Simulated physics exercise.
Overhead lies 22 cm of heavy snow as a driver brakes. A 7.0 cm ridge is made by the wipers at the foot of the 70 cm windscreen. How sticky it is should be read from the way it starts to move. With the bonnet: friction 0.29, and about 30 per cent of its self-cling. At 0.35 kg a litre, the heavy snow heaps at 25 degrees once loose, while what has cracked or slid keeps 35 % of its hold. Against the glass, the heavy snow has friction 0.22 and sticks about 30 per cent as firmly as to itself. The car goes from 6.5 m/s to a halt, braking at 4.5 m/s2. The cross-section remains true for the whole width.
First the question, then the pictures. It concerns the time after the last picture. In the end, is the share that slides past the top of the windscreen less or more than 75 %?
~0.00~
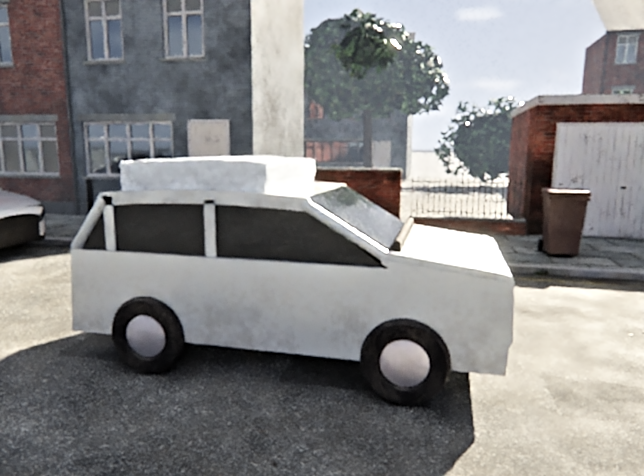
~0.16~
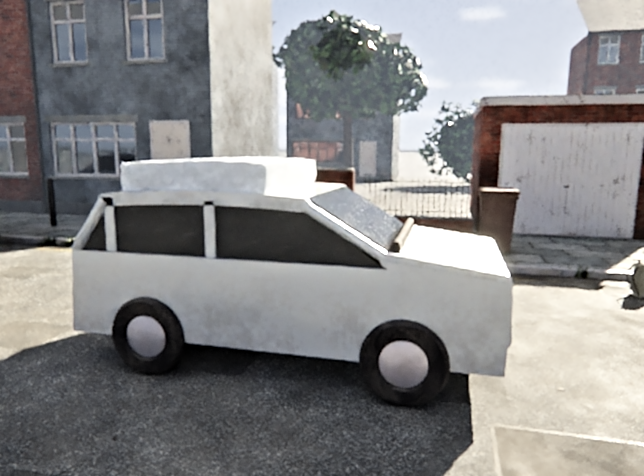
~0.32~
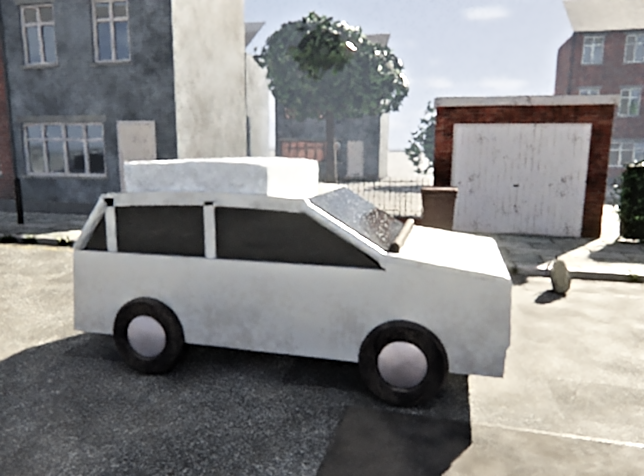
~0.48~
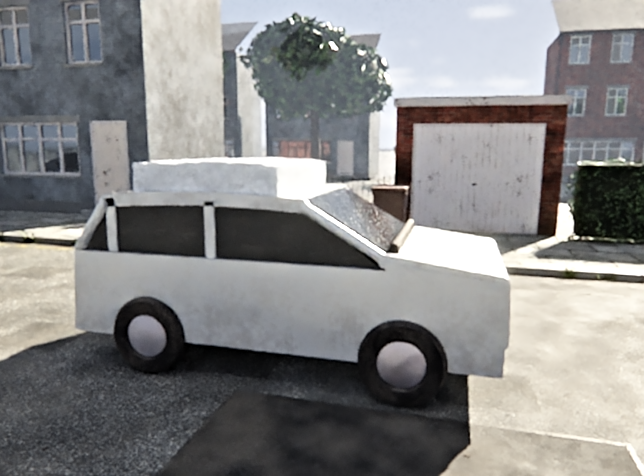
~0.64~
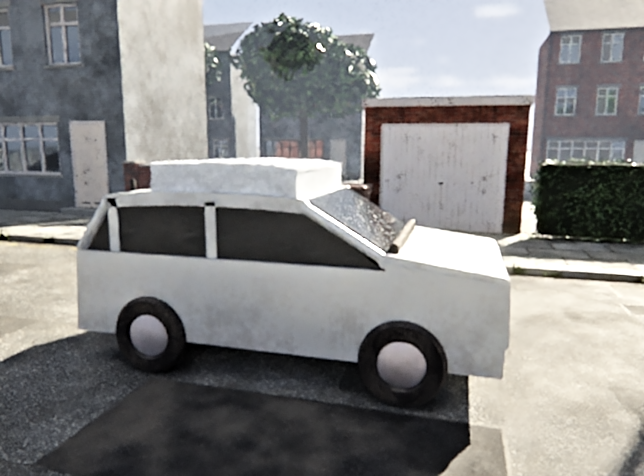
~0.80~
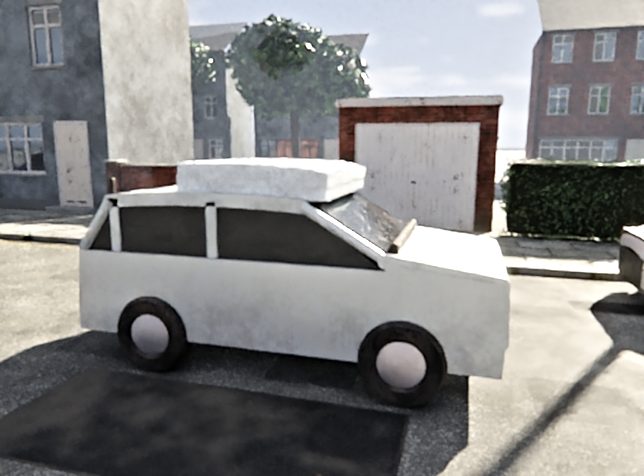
Expect a figure beyond 75 per cent.
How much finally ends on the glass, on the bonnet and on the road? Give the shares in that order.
3 % on the glass, 2 % on the bonnet, 95 % on the road.
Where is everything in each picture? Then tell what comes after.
Leading edge of the heavy snow at (267, 169), in the first picture.
Leading edge of the heavy snow at (266, 170), in the second picture.
Leading edge of the heavy snow at (268, 171), its middle shifted 2.0 cm, in the third picture.
Leading edge of the heavy snow at (278, 172), its middle shifted 9.1 cm, in the fourth picture.
Leading edge of the heavy snow at (297, 174), its middle shifted 23 cm, in the fifth picture.
Leading edge of the heavy snow at (327, 179), its middle shifted 45 cm, 14 % of it past the top of the windscreen, in one piece, in the sixth picture.
After 1.27 s, none of the snow is on the roof, 46 % on the glass, 54 % on the bonnet and none has gone off the nose.
After 1.83 s, none of the snow is on the roof, 3 % on the glass, 7 % on the bonnet and 90 % has gone off the nose.
After 2.39 s, none of the snow is on the roof, 3 % on the glass, 2 % on the bonnet and 95 % has gone off the nose.
After 2.94 s, none of the snow is on the roof, 3 % on the glass, 2 % on the bonnet and 95 % has gone off the nose.
After 3.04 s, at the end, none of the snow is on the roof, 3 % on the glass, 2 % on the bonnet and 95 % has gone off the nose.
